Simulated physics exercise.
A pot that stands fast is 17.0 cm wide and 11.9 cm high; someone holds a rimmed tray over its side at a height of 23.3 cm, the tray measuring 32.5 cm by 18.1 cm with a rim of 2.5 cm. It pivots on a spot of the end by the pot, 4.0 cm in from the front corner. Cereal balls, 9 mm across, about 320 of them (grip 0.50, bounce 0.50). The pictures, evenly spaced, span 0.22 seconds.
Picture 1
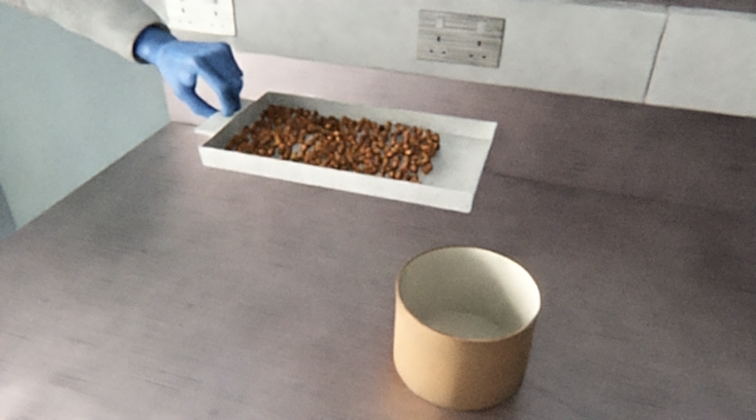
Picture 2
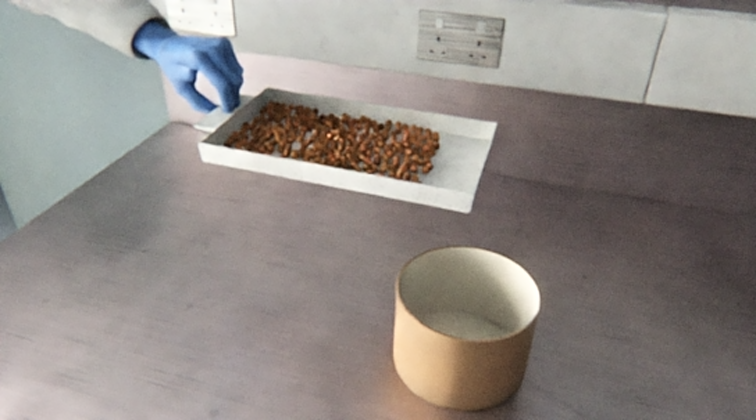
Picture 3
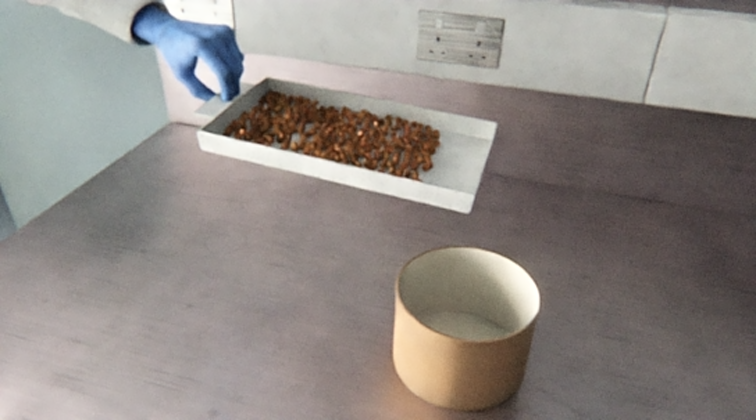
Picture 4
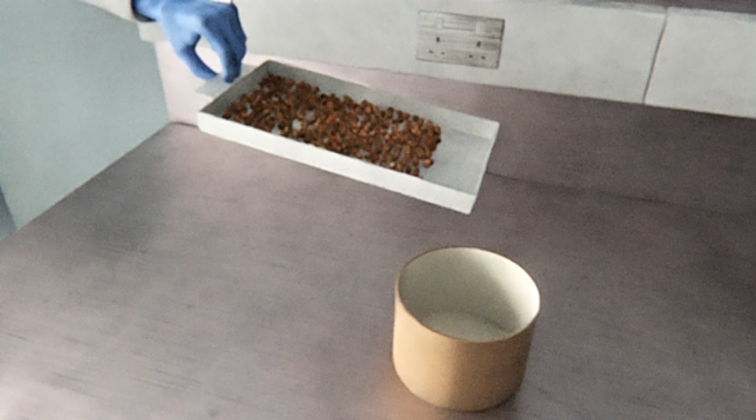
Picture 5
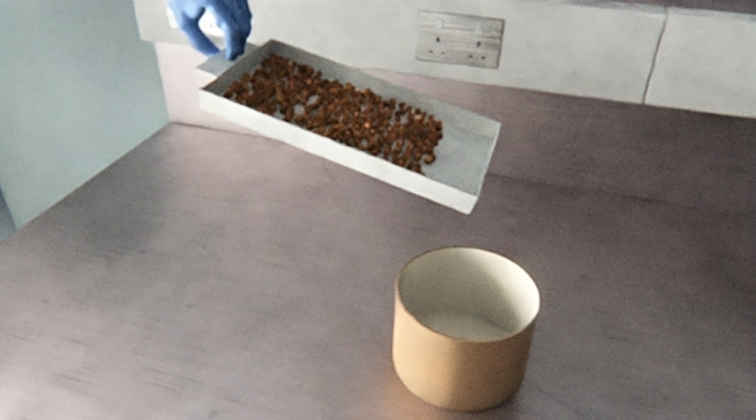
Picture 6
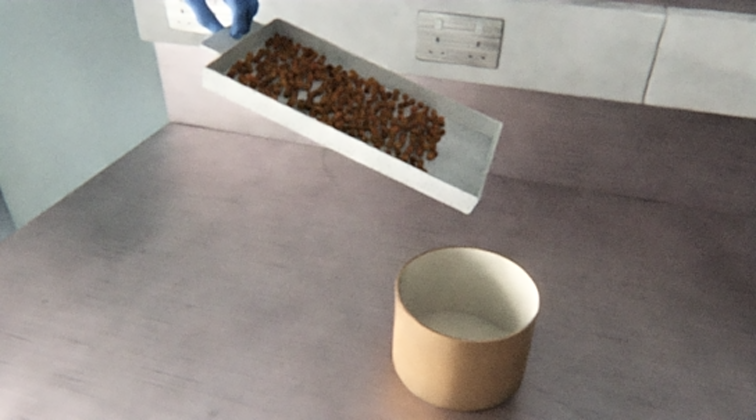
To begin with, a blue-gloved hand holds the left end of a pale rimmed tray of small brown pieces, nearly level, above and behind a tan round pot. The hand then lifts that end steadily, slanting the tray down toward the right, while the pieces stay bunched and the pot stays still.
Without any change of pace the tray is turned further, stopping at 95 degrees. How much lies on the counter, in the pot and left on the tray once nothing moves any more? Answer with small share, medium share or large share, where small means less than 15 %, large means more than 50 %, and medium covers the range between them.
Counter - large share; pot - medium share; left on the tray - small share.
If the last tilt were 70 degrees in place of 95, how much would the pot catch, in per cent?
That would be around 10 percent.
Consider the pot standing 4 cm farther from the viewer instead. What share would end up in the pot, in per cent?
Expect something close to 35 per cent.
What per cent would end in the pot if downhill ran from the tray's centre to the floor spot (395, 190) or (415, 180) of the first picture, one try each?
About 85 and 60 per cent.
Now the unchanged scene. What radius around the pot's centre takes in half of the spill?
That comes to near 22 cm.
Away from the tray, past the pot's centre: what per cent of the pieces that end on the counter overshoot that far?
Some 100 per cent of the spill lies beyond the centre.
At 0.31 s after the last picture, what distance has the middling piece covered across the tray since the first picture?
It has moved some 9 cm from its start.
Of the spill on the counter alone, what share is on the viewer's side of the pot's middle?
20 %.
Then, 0.31 s after the last picture, tilt 56 degrees; the tray holds 100 %, the pot 0 %.
Then, 0.52 s after the last picture, tilt 81 degrees; the tray holds 65 %, the pot 0 %.
Then, 0.85 s after the last picture, tilt 95 degrees; the tray holds 25 %, the pot 15 %.
In the end, counter 65 %, pot 30 %, tray 10 %.
